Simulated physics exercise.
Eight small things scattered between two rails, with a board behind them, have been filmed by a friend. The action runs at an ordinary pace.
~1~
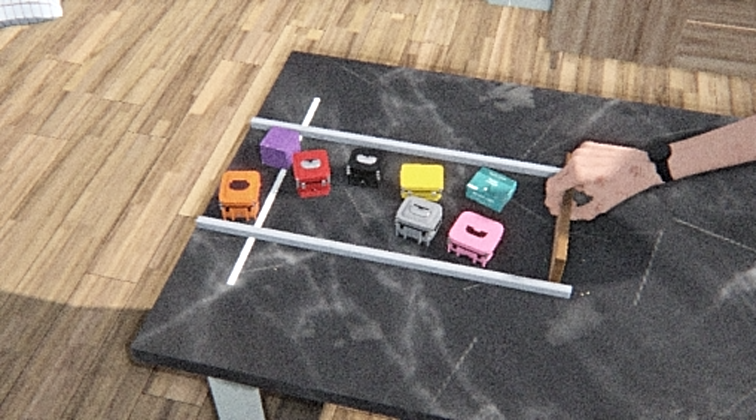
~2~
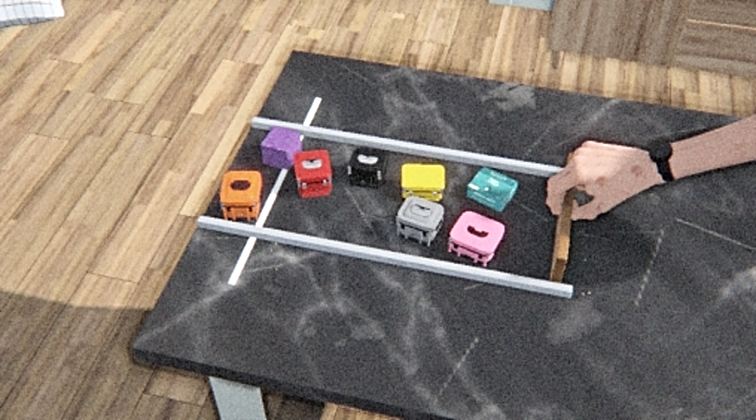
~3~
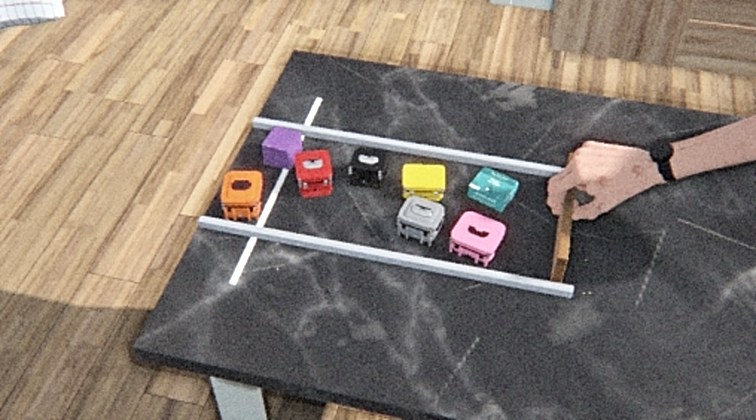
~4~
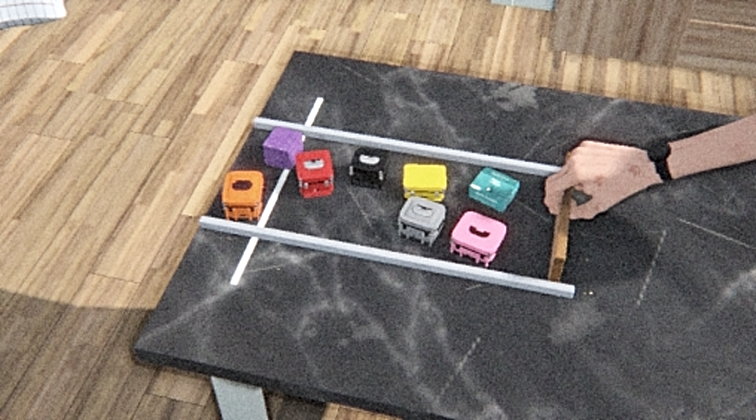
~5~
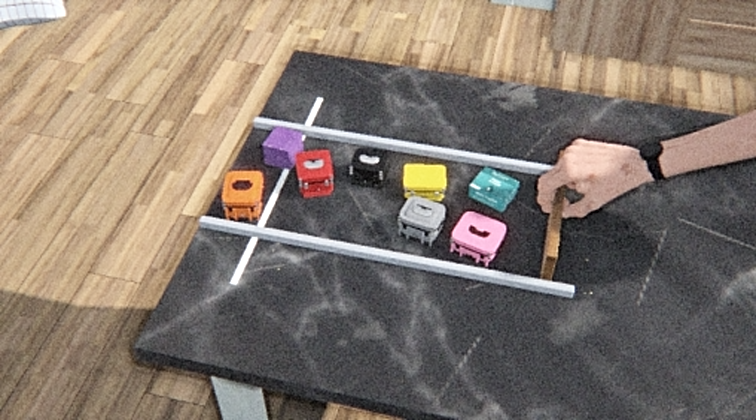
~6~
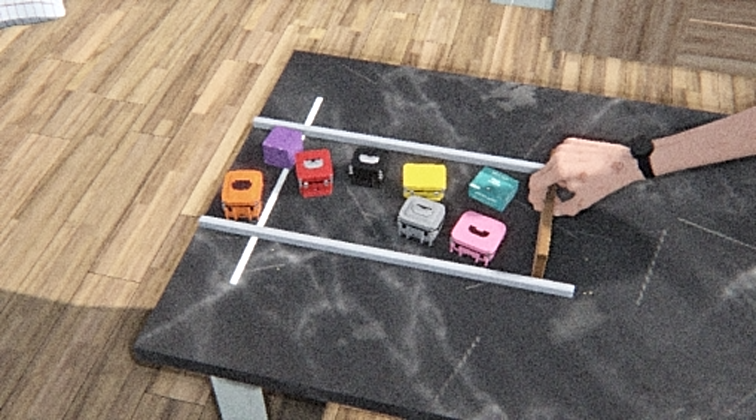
A hand slides a wooden board slightly left between two rails behind eight still, colourful objects.
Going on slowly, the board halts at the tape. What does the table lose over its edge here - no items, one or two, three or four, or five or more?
It loses five or more items.
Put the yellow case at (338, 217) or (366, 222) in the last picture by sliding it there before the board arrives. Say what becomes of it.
Taking the places in order, it ends up off; it ends up off.
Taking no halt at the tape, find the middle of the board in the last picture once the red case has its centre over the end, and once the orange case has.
Its middle is about (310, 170) and about (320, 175).
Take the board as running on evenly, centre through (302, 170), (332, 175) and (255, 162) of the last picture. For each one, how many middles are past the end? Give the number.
The numbers past the end are 4, 1 and 6.
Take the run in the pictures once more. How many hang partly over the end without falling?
I'd say 0 of them.
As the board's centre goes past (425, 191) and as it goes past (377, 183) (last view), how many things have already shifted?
At the first spot the count is 6, and at the second it is 7.
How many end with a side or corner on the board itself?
At rest, 2 are in contact.
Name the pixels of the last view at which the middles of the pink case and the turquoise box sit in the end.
The pink case ends up near (247, 200), and the turquoise box near (270, 155).
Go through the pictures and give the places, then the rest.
Orange case (241, 195); purple block (281, 148); red case (312, 173); board (563, 217); tape (279, 181), in the first picture.
Purple block (282, 148); grey case (420, 220), in the second picture.
Red case (314, 173); black case (369, 168), in the third picture.
Orange case (244, 196); board (563, 216), in the fourth picture.
Purple block (283, 148); yellow case (425, 183), in the fifth picture.
Orange case (244, 195); purple block (283, 147); red case (314, 173); board (547, 213); tape (281, 180), in the sixth picture.
A little later, none off yet; orange case at rest near (244, 195); purple block at rest near (283, 147); red case at rest near (314, 173).
Next, none off yet; orange case at rest near (242, 196); purple block shifted about its own width near (255, 142); red case shifted about its own width near (275, 174).
When it is over, the number that fall off is five or more; down, grey case, yellow case, black case, red case, purple block and orange case.
